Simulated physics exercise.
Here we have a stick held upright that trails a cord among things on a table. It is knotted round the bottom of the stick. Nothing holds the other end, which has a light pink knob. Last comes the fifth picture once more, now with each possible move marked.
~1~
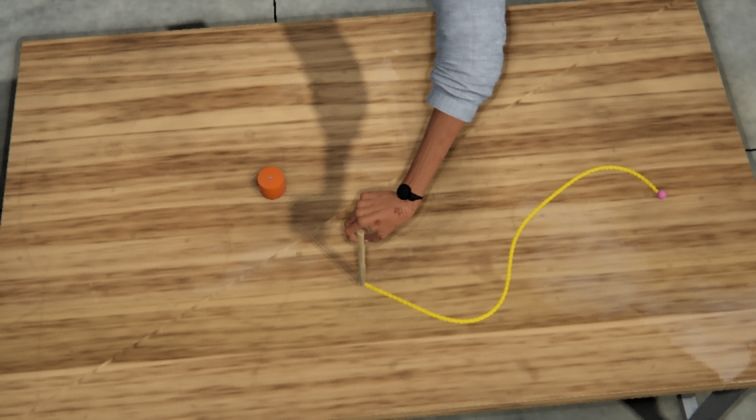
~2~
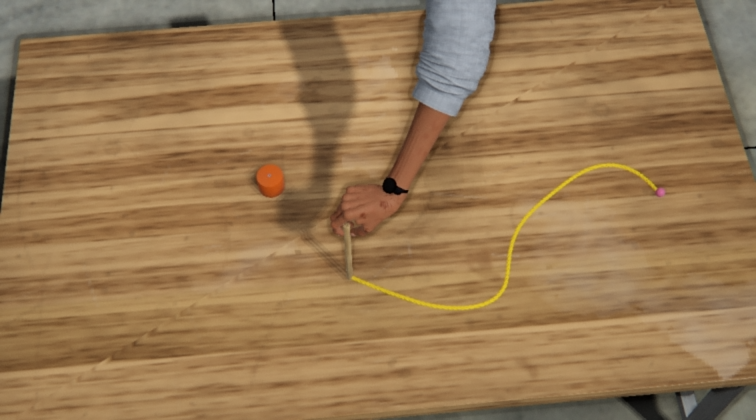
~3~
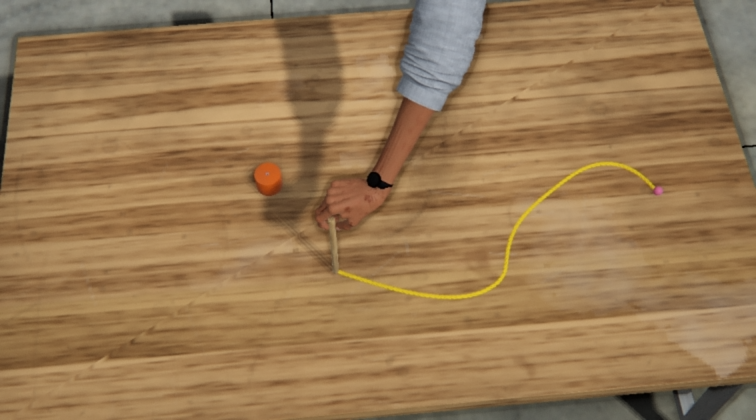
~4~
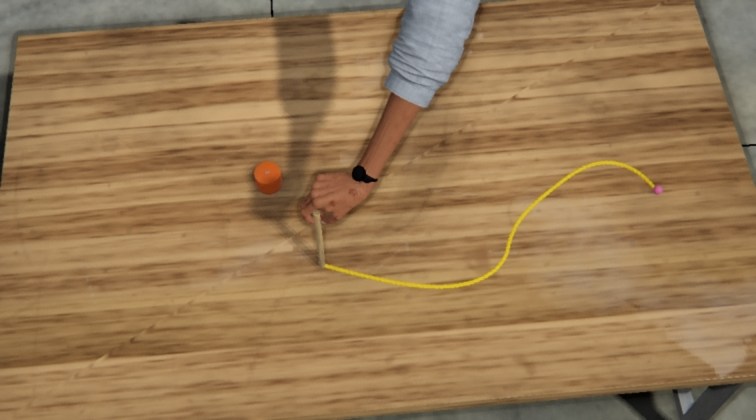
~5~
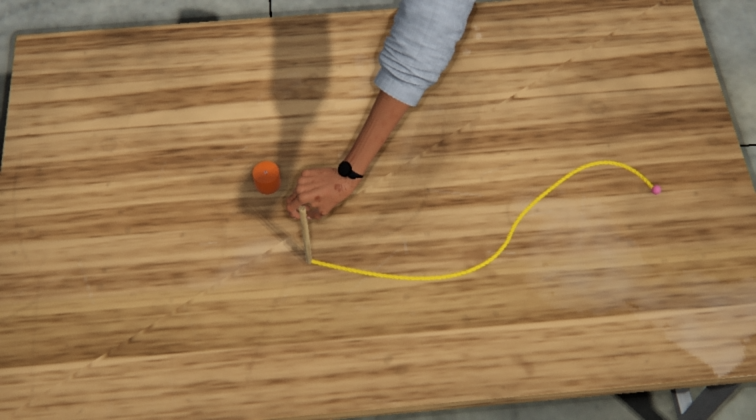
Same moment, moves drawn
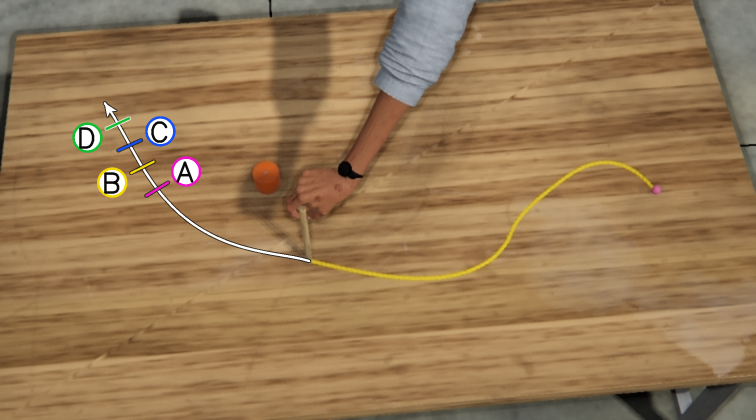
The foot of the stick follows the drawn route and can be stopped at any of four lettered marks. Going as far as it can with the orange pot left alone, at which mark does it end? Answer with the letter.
B.
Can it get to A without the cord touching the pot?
For that mark, yes.
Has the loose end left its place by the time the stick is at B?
Yes.
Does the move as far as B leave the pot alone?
For that mark, yes.
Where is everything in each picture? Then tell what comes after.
Orange pot (272, 183); free end (661, 195), in the first frame.
Orange pot (271, 181); free end (660, 192), in the second frame.
Orange pot (268, 180); free end (658, 191), in the third frame.
Orange pot (268, 178); free end (658, 190), in the fourth frame.
Orange pot (267, 178); free end (656, 190), in the fifth frame.
On the marked copy, A at (157, 189); B at (142, 167); C at (130, 145); D at (118, 124); the route from (309, 261) via (171, 205) to (105, 103).
Following B. Soon after the start, foot of the stick (236, 245), middle of the cord (449, 222), free end (642, 181).
Later, foot of the stick (176, 210), middle of the cord (386, 220), free end (585, 187).
In the end, foot of the stick (143, 168), middle of the cord (342, 210), free end (544, 195); nothing has been touched.
As for the rest, A is safe but short; C brings the cord against the pot; D brings the cord against the pot.
